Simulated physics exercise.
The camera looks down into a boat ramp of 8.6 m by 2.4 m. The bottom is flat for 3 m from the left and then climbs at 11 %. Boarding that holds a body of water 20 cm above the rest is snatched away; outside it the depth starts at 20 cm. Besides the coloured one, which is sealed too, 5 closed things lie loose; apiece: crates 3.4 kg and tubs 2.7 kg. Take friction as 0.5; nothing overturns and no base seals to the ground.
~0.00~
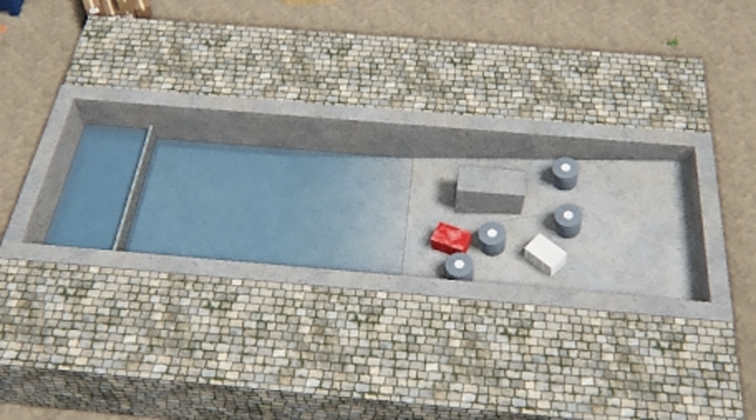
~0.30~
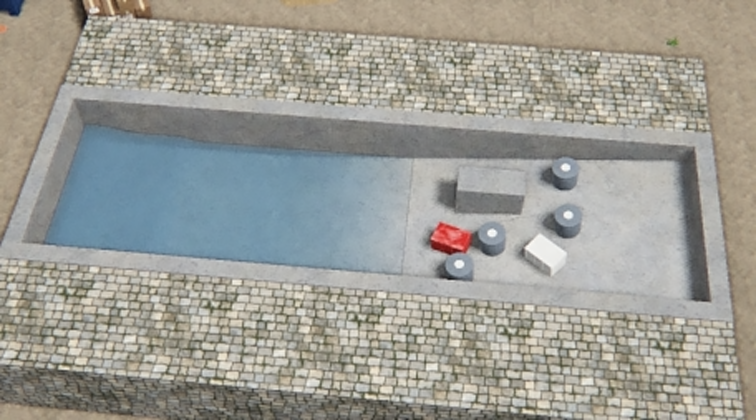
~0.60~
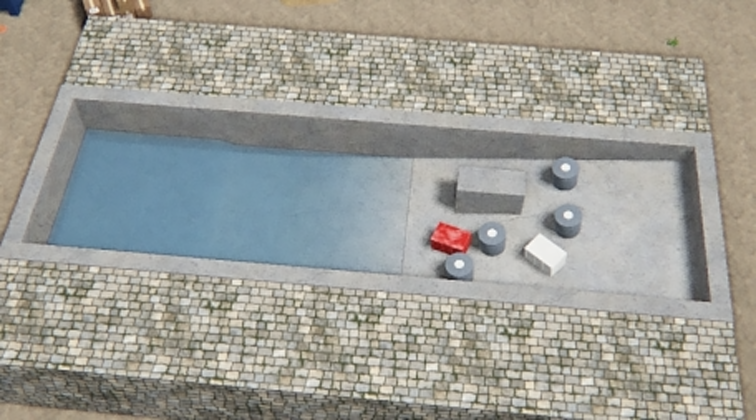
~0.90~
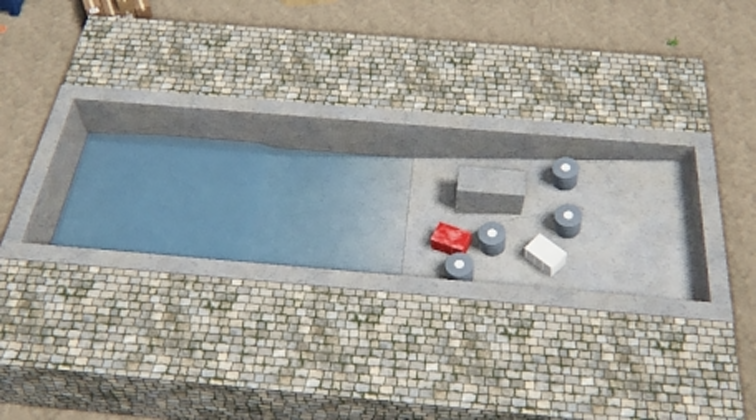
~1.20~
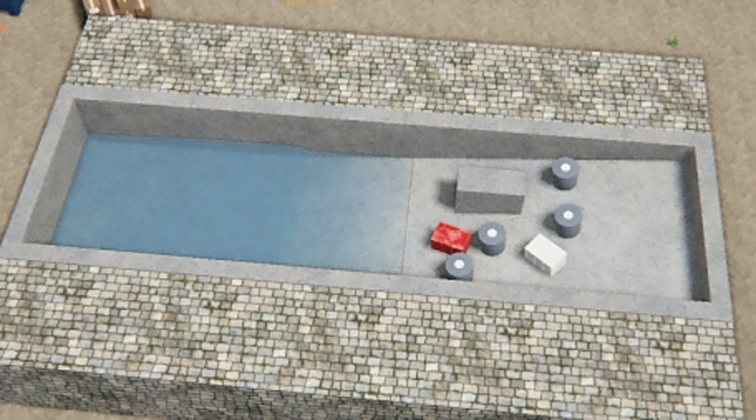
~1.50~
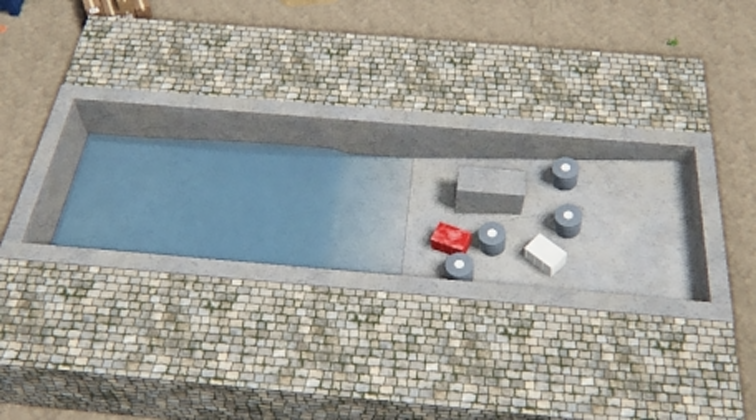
On a boat ramp walled in concrete, a board across the left end of the water vanished and a faint ripple ran rightward, while the red crate, the other boxes and the tubs stayed still.
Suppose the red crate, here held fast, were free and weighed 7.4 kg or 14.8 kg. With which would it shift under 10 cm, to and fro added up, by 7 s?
For it, only the higher weight holds it.
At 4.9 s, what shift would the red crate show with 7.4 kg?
About 20 cm.
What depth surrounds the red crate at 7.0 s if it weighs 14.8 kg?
About 2 cm.
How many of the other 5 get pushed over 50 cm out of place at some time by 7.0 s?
That makes 2.
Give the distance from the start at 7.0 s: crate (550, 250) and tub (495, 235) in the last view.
In that order: 0 cm, 60 cm.
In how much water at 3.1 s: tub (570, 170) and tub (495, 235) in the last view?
Roughly 0 and 1 cm.
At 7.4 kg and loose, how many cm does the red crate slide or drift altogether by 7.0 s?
About 120 cm.
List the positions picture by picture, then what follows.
The first frame shows the red crate at (453, 236), on the bottom; water covers 11.4 m2; 0 of 6 have shifted.
The second frame shows the red crate at (453, 236), on the bottom; water covers 11.4 m2; 0 of 6 have shifted.
The third frame shows the red crate at (453, 236) rests on the ground; water covers 11.4 m2; 0 of 6 have shifted.
The fourth frame shows the red crate at (453, 236) rests on the ground; water covers 11.4 m2; 0 of 6 have shifted.
The fifth frame shows the red crate at (453, 236) rests on the ground; water covers 11.4 m2; 0 of 6 have shifted.
The sixth frame shows the red crate at (453, 236) rests on the ground; 11.4 m2 under water; 0 of 6 have shifted.
After 2.1 s the red crate would be 0 cm from its start with 7.4 kg and 0 cm from its start with 14.8 kg; 0 cm of water round it then.
After 3.1 s the red crate would be 17 cm from its start with 7.4 kg and 0 cm from its start with 14.8 kg; 6 cm of water round it then.
After 4.9 s the red crate would be 18 cm from its start with 7.4 kg and 0 cm from its start with 14.8 kg; 4 cm of water round it then.
After 7.0 s the red crate would be 71 cm from its start with 7.4 kg and 0 cm from its start with 14.8 kg; 2 cm of water round it then.
